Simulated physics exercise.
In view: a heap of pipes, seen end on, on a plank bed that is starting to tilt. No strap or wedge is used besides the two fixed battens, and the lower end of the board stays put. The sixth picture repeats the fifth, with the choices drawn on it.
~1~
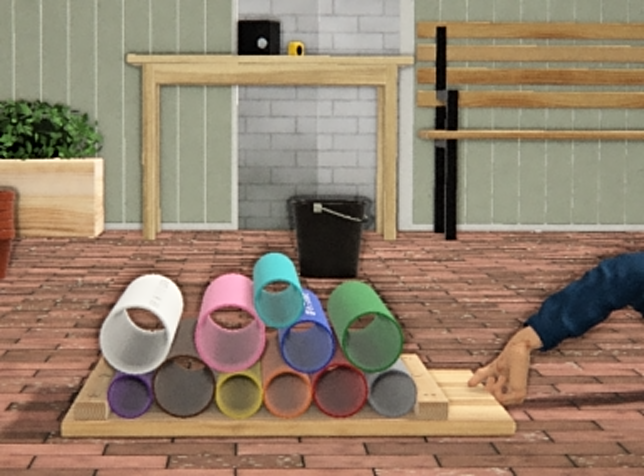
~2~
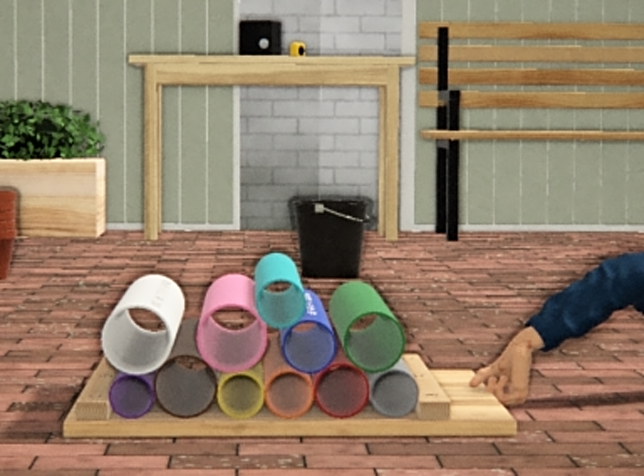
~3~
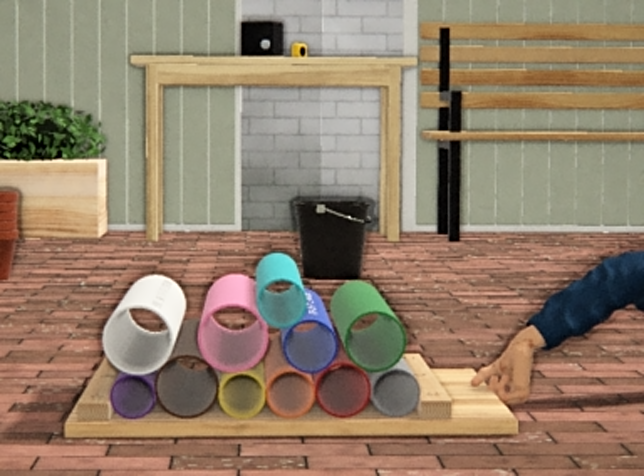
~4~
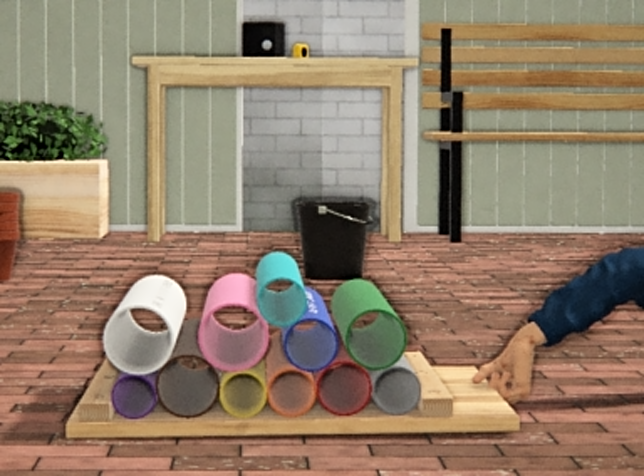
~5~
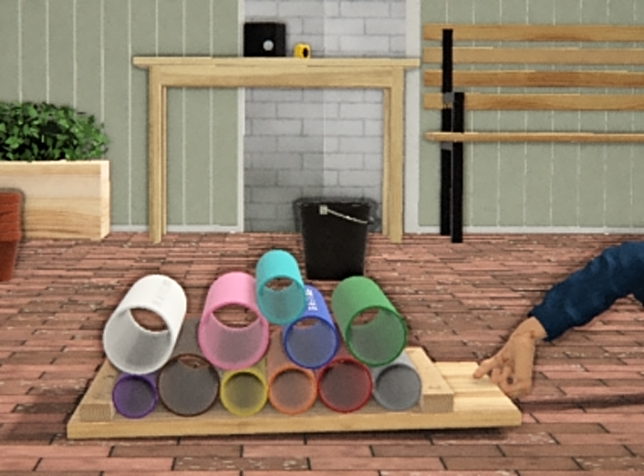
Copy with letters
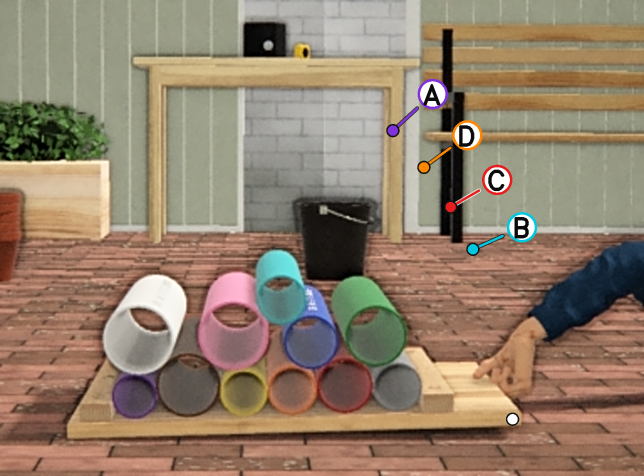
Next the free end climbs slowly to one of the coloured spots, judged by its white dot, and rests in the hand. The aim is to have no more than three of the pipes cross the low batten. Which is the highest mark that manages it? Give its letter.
Stop at C.
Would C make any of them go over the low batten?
At C: Yes.
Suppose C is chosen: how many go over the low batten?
With C, one.
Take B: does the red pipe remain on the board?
Yes, with B.
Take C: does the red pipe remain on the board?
The red pipe: Yes.
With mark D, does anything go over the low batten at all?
Yes.
On the marked copy, A at (393, 131); B at (473, 249); C at (451, 207); D at (424, 167); the white dot at (512, 420).
Taking C. A third of the way, board at 18°.
Two thirds of the way, board at 31°.
When it is over, board at 31°, one over the low batten (white).
As for the rest, A five over the low batten; B one over the low batten (white); D five over the low batten.
